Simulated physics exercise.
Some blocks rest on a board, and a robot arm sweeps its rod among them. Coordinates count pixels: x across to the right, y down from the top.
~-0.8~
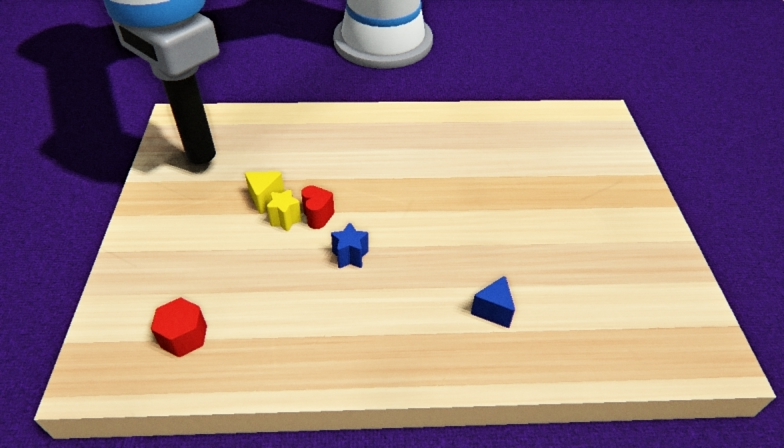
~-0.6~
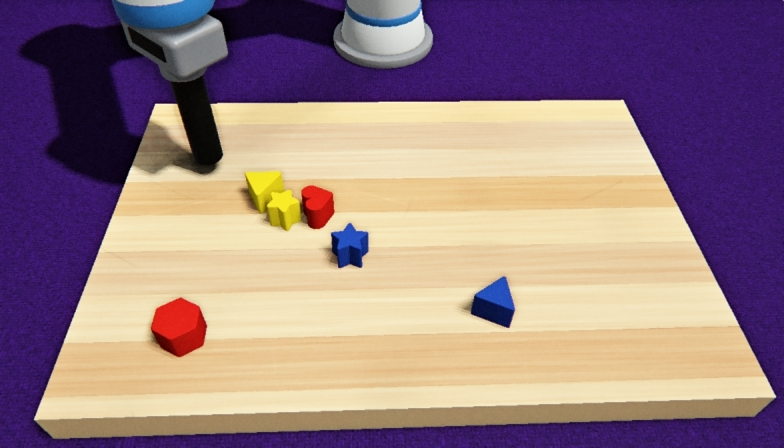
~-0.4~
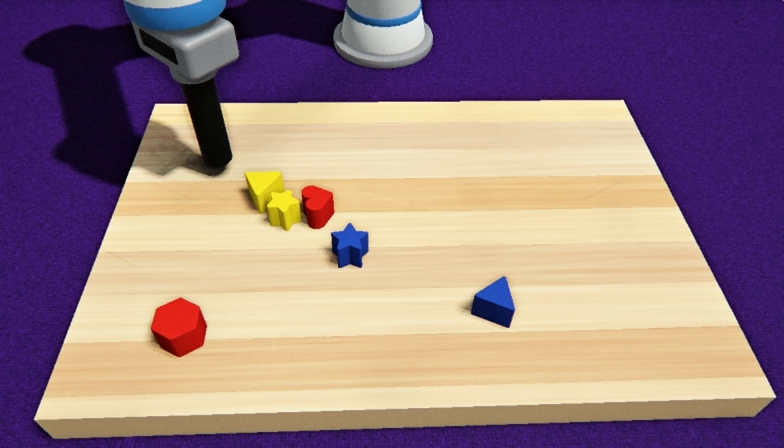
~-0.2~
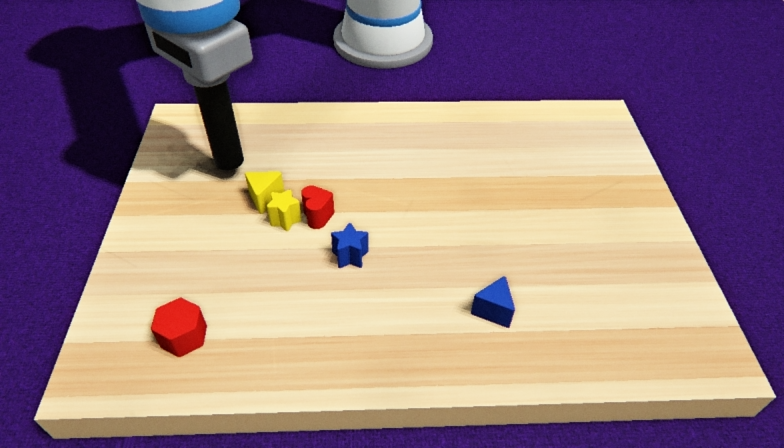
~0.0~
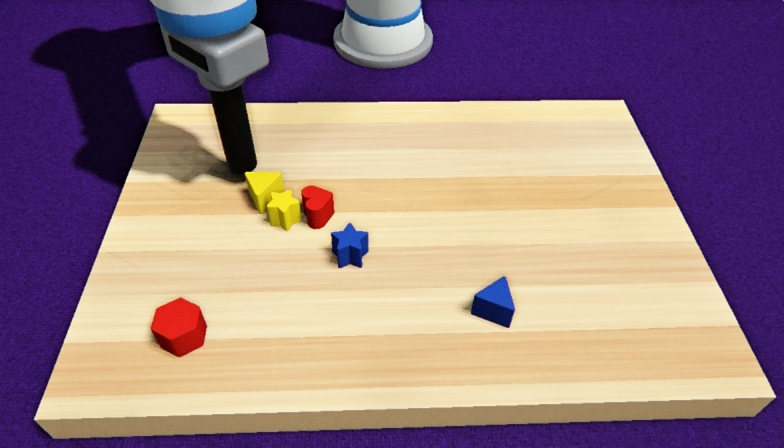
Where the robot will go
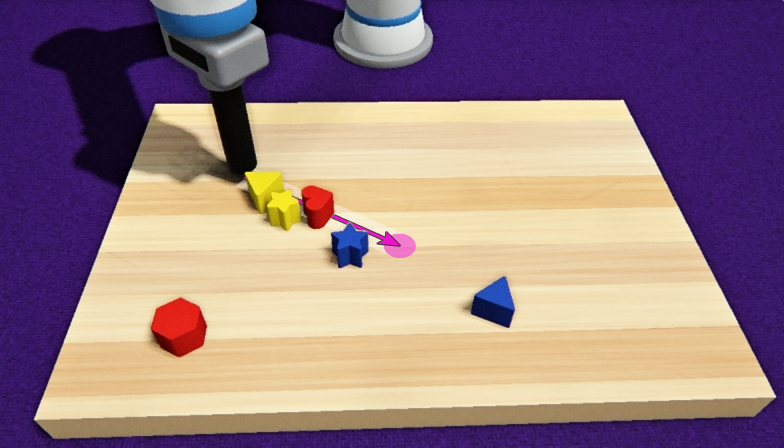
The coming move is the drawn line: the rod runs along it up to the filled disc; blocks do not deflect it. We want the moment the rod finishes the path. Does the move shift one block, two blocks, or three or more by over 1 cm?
It displaces three or more.
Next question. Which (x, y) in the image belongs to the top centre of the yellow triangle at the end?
I'd say the yellow triangle ends with its top centre at (272, 195).
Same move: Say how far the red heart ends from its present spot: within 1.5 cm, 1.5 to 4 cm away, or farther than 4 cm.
More than 4 cm.
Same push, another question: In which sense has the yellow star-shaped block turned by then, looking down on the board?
Anticlockwise.
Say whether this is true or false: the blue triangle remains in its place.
My answer: True.
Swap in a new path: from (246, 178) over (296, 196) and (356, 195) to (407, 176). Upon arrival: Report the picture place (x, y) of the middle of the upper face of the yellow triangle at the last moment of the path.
At (271, 192).
The drawn path runs in a line from (246, 178) to (400, 246).
What follows on the original path. One third of the way, rod (292, 187); yellow triangle (271, 195), turned 25° clockwise; yellow star-shaped block (288, 208), turned 20° anticlockwise.
Two thirds of the way, rod (345, 210); yellow triangle (272, 195), turned 30° clockwise; yellow star-shaped block (289, 209), turned 20° anticlockwise; red heart (356, 225), turned 50° clockwise; blue star-shaped block (355, 248), turned 30° clockwise.
At the end, rod (400, 233); yellow triangle (272, 195), turned 30° clockwise; yellow star-shaped block (289, 209), turned 20° anticlockwise; red heart (387, 245), turned 135° clockwise; blue star-shaped block (356, 259), turned 70° clockwise; blue triangle not moved.
